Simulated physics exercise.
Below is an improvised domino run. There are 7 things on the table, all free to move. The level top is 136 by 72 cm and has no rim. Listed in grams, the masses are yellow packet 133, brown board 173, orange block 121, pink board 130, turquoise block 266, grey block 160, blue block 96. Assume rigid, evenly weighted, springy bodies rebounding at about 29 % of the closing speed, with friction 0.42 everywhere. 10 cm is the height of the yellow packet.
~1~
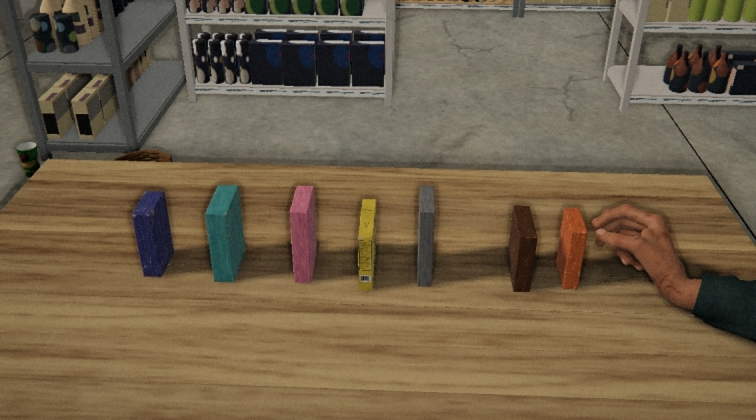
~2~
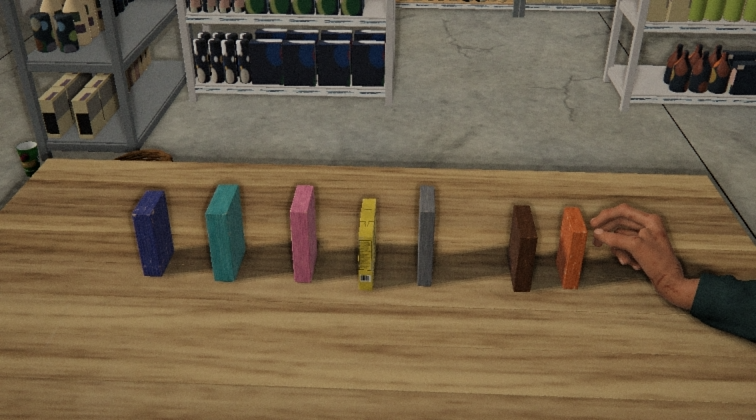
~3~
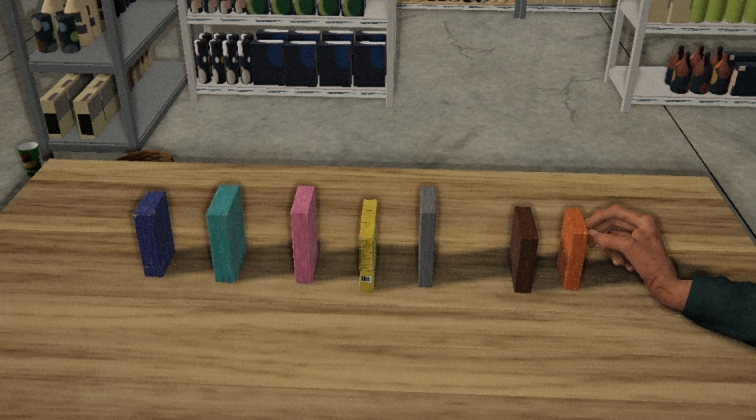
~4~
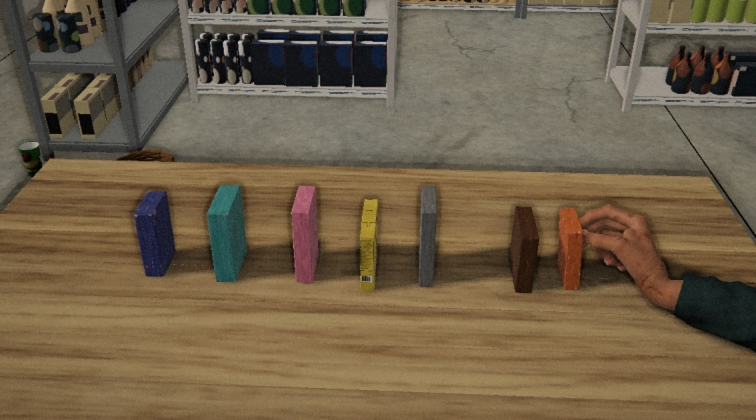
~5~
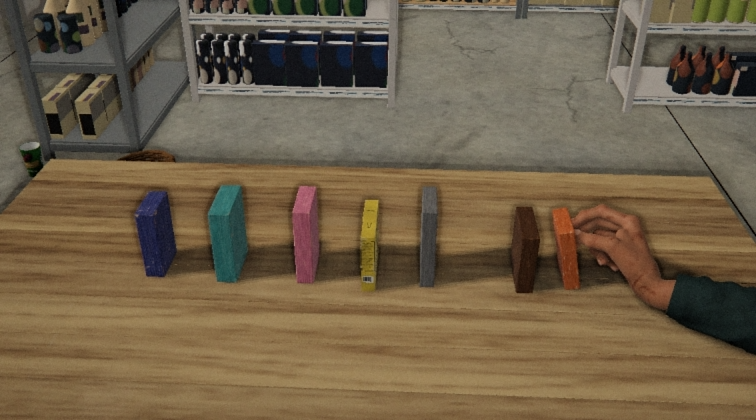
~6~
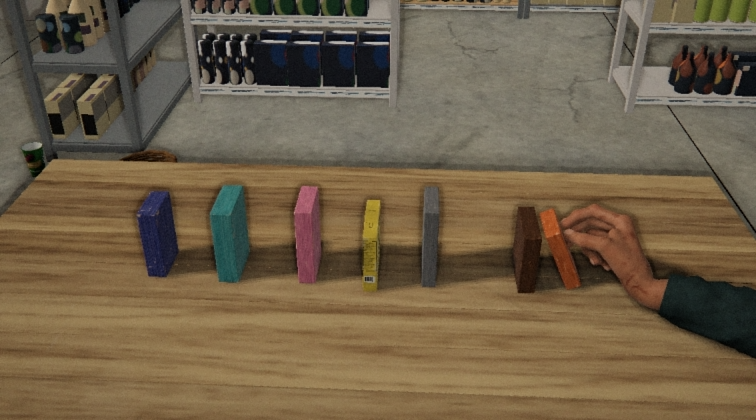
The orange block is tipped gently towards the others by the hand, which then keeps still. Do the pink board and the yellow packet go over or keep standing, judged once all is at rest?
The pink board keeps standing; the yellow packet keeps standing.
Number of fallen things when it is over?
2.
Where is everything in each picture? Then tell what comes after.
Pink board (304, 235); yellow packet (367, 244), in the first picture.
Grey block (426, 236); brown board (522, 248), in the second picture.
Turquoise block (228, 234); grey block (427, 237), in the third picture.
Orange block 5° over; brown board (523, 250); turquoise block (228, 234), in the fourth picture.
Orange block 12° over; grey block (428, 237); brown board (524, 250), in the fifth picture.
Orange block 25° over; pink board (308, 235); yellow packet (372, 245), in the sixth picture.
Then, 0.30 s on from there, orange block 48° over; brown board 24° off upright.
Then, 0.50 s on from there, orange block 72° over; brown board on its side.
Then, 1.80 s on from there, pink board resting near (308, 235); yellow packet resting near (372, 245).
In the end, toppled on the table, brown board; the other 4 under 5 cm from the start. At the end, from the last picture's camera, pink board near (308, 235), yellow packet near (372, 245).
